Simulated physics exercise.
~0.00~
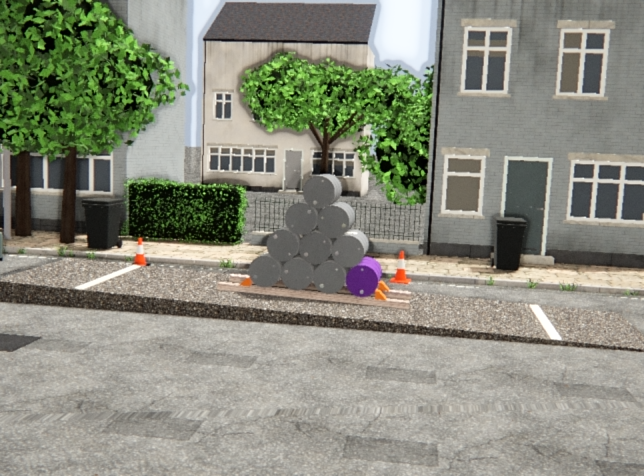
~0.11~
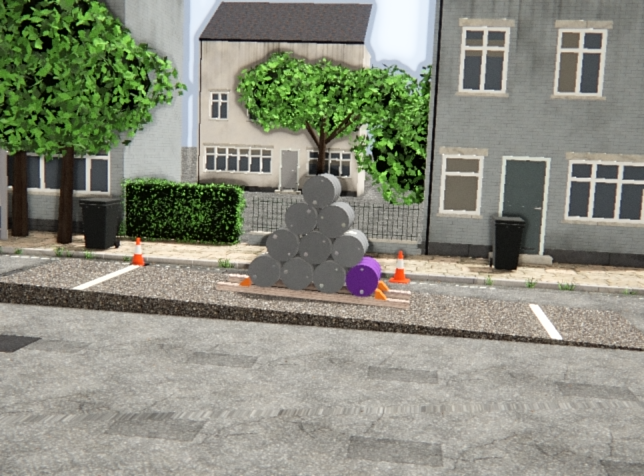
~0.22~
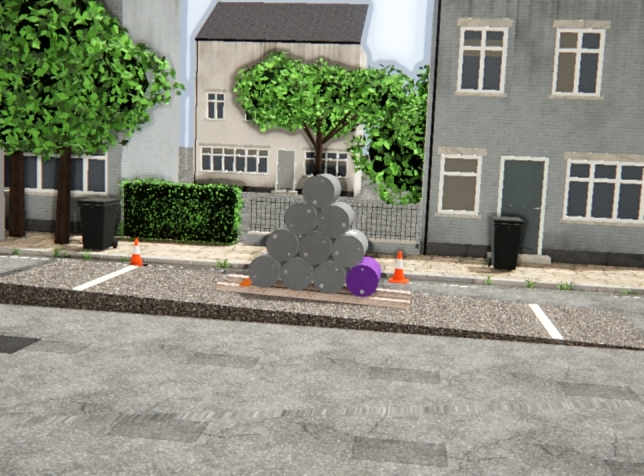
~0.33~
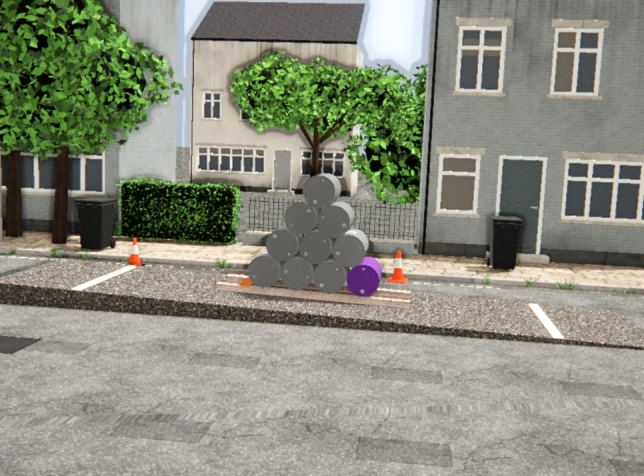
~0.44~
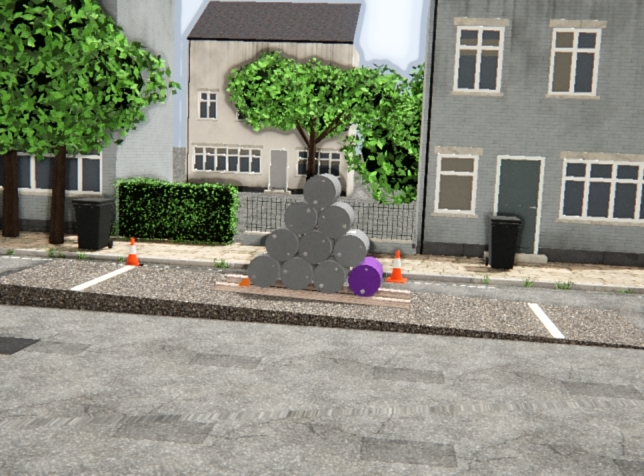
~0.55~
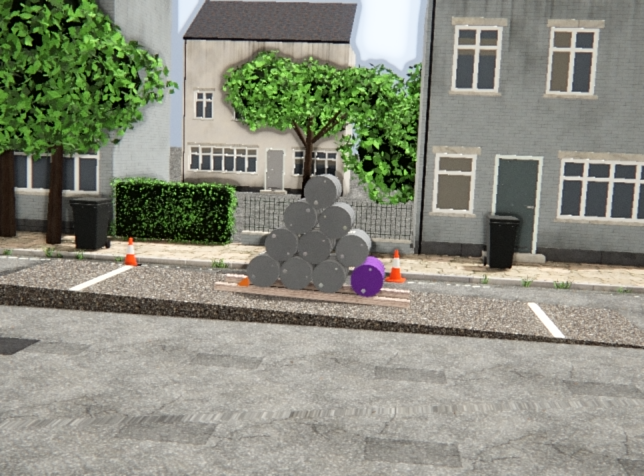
A pyramid of grey drums, seen end-on from across a street, stands on a gravel strip with one purple drum at its bottom right corner, an orange cone and a white line on either side. Behind are houses, leafy trees, a hedge and two dark bins. The orange chock beside the purple drum disappears and that drum edges slightly right, while the background shifts a little left as the camera drifts.
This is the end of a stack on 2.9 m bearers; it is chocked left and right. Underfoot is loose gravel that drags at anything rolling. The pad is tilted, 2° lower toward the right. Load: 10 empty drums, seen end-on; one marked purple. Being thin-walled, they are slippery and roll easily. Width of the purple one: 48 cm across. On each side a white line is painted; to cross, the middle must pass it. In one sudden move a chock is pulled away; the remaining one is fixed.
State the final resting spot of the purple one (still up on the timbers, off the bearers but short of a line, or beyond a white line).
The purple one rests beyond a white line.
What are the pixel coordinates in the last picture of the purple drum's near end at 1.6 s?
(444, 295), more or less.
Then, 1.1 s in, purple is on the bearers, 20 cm from the bearers' right end, rolling right; 0 of 10 have crossed.
Then, 1.6 s in, purple is off the bearers, 145 cm short of the right line, rolling right; 0 of 10 have crossed.
Then, 2.2 s in, purple is off the bearers, 70 cm short of the right line, rolling right; 0 of 10 have crossed.
Then, 2.9 s in, purple is past the right line; 1 of 10 has crossed.
In the end (10.9 s), purple is past the right line; 2 of 10 have crossed.
